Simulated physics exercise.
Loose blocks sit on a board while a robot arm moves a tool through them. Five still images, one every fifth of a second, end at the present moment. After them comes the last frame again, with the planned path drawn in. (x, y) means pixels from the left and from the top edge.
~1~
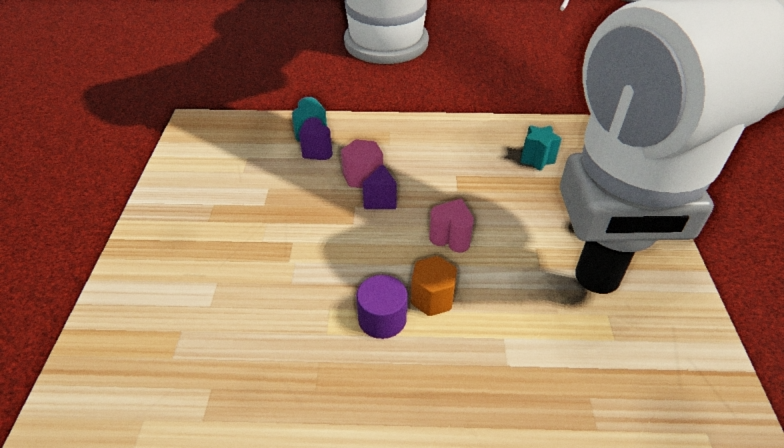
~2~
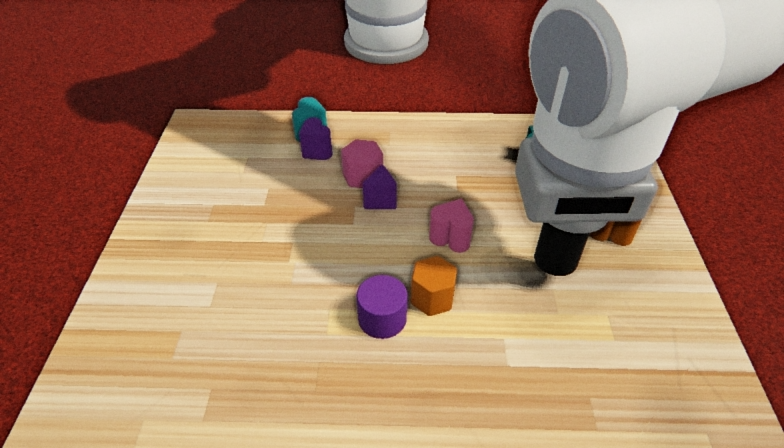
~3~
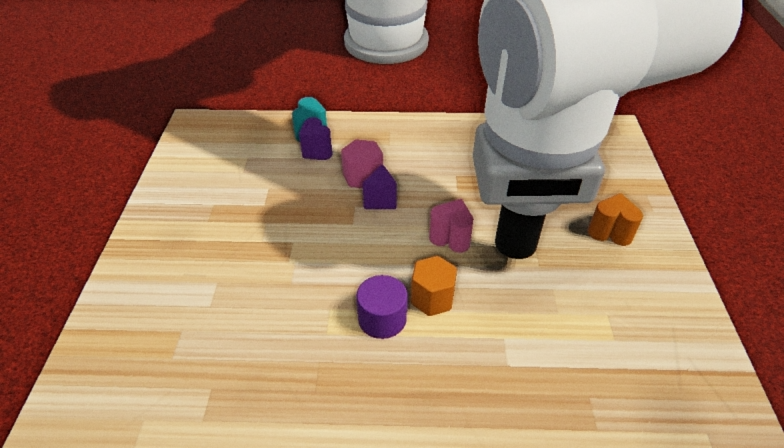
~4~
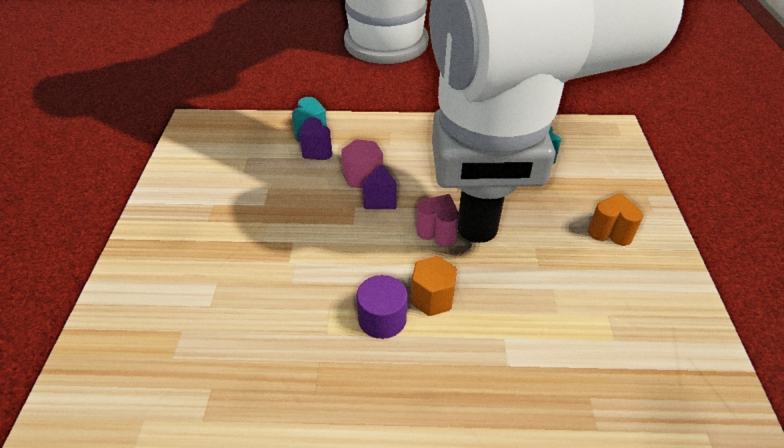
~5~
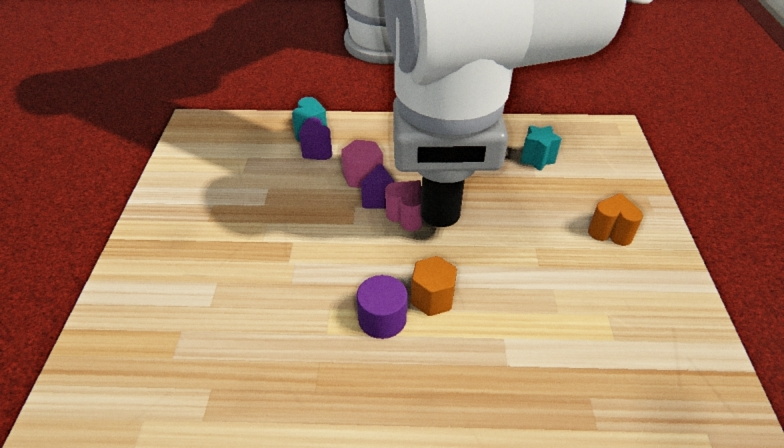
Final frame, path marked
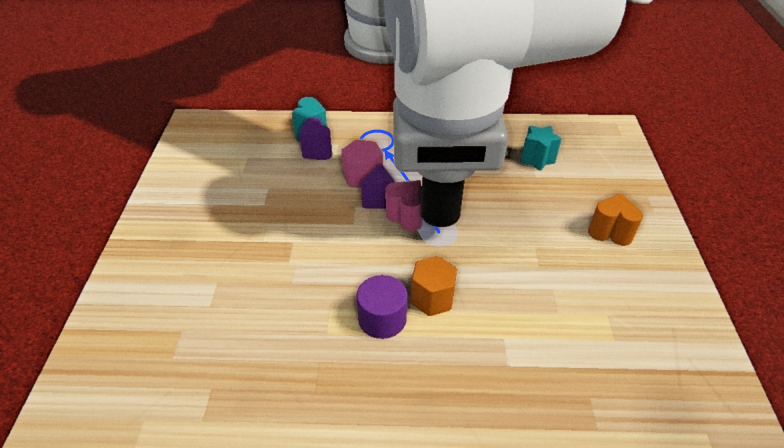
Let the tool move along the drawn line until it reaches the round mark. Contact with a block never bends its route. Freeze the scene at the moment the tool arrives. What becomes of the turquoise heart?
Well, the turquoise heart holds its place.
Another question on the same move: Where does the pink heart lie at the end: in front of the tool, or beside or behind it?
I'm fairly sure the pink heart slides away from the front of the tool at some point.
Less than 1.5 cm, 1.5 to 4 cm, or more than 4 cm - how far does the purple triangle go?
The answer is under 1.5 cm.
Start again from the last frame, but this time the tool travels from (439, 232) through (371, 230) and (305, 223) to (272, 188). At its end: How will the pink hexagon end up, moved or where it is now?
It shifts.
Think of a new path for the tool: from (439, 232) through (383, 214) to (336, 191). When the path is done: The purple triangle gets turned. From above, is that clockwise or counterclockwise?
It turns clockwise.
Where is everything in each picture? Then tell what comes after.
In the first frame, tool tip at (597, 277); block tops, turquoise heart at (308, 107); purple triangle at (380, 177); pink heart at (454, 213).
In the second frame, tool at (556, 260); blocks unchanged.
In the third frame, tool at (516, 244); blocks unchanged.
In the fourth frame, tool at (477, 229); pink heart at (440, 207).
In the fifth frame, tool at (440, 214); turquoise heart at (308, 107); purple triangle at (379, 176); pink heart at (407, 192).
Path on the board, from (439, 232) by way of (409, 182) to (377, 141).
What follows on the original path. One third of the way, tool at (418, 178); purple triangle at (372, 172); pink heart at (391, 189).
Two thirds of the way, tool at (398, 149); purple triangle at (372, 172); pink heart at (391, 189).
At the end, tool at (377, 123); turquoise heart in place; purple triangle at (372, 172); pink heart at (391, 189).
